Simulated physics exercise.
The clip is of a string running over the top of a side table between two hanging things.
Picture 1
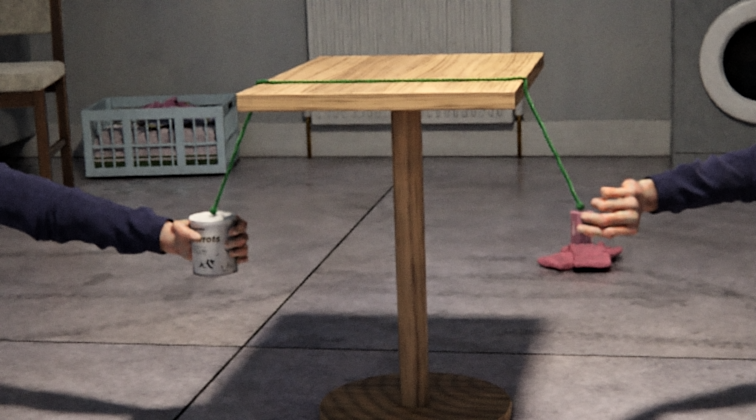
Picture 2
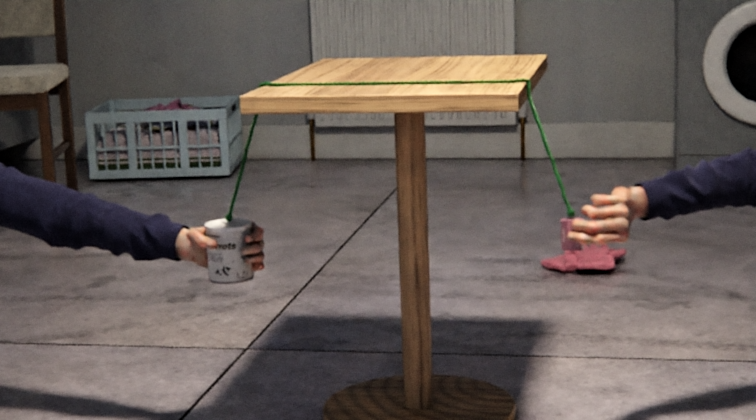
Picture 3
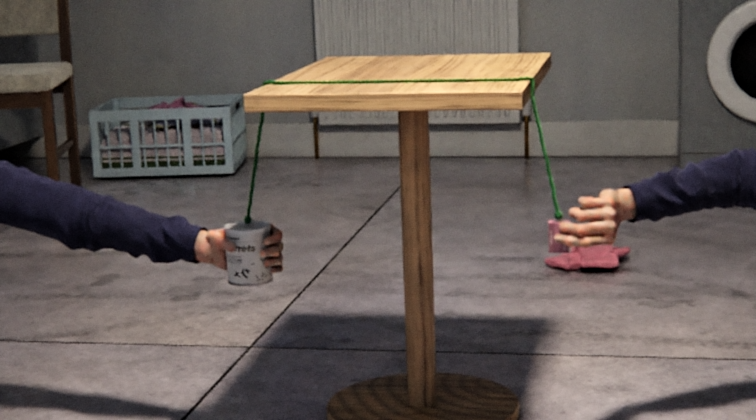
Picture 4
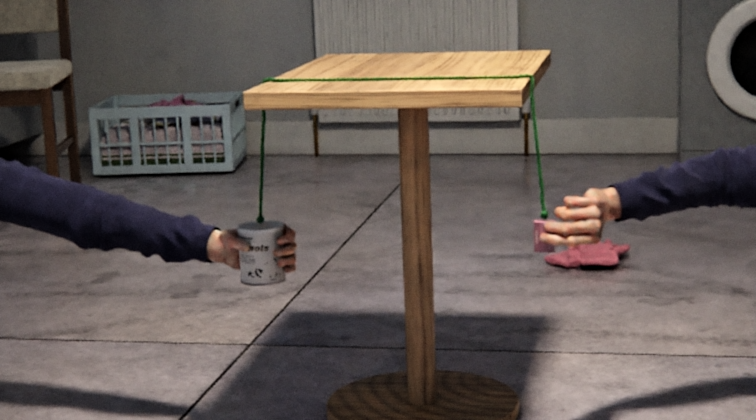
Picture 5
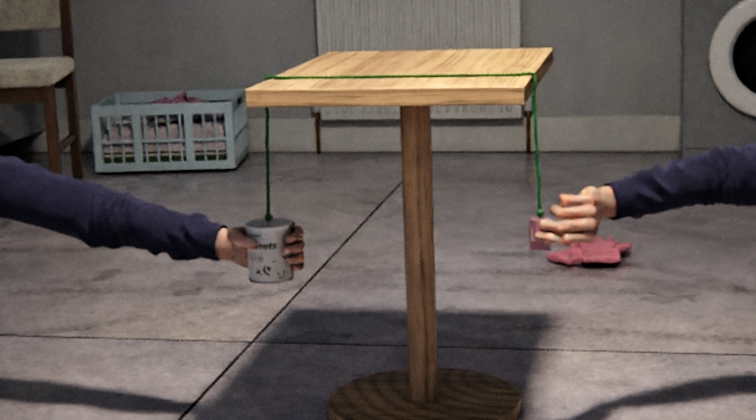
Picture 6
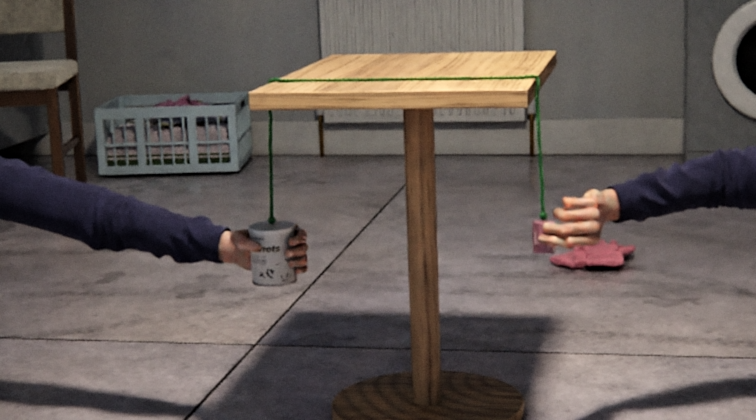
The clip shows a green string running over a wooden side table, with one hand holding a tin at left and another holding a small pink matchbox at right, as both hands move slightly inward beneath the table's edges.
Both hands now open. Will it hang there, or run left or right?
As it turns out, the string goes down on the left.
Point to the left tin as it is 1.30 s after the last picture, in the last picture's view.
At about (294, 415).
Then, 0.74 s on from there, left tin down on the floor near (301, 411); right matchbox pulled up onto the top near (235, 55).
Then, 1.30 s on from there, left tin down on the floor; right matchbox higher.
In the end, left tin down on the floor; right matchbox down on the floor. The string sinks on the left side.
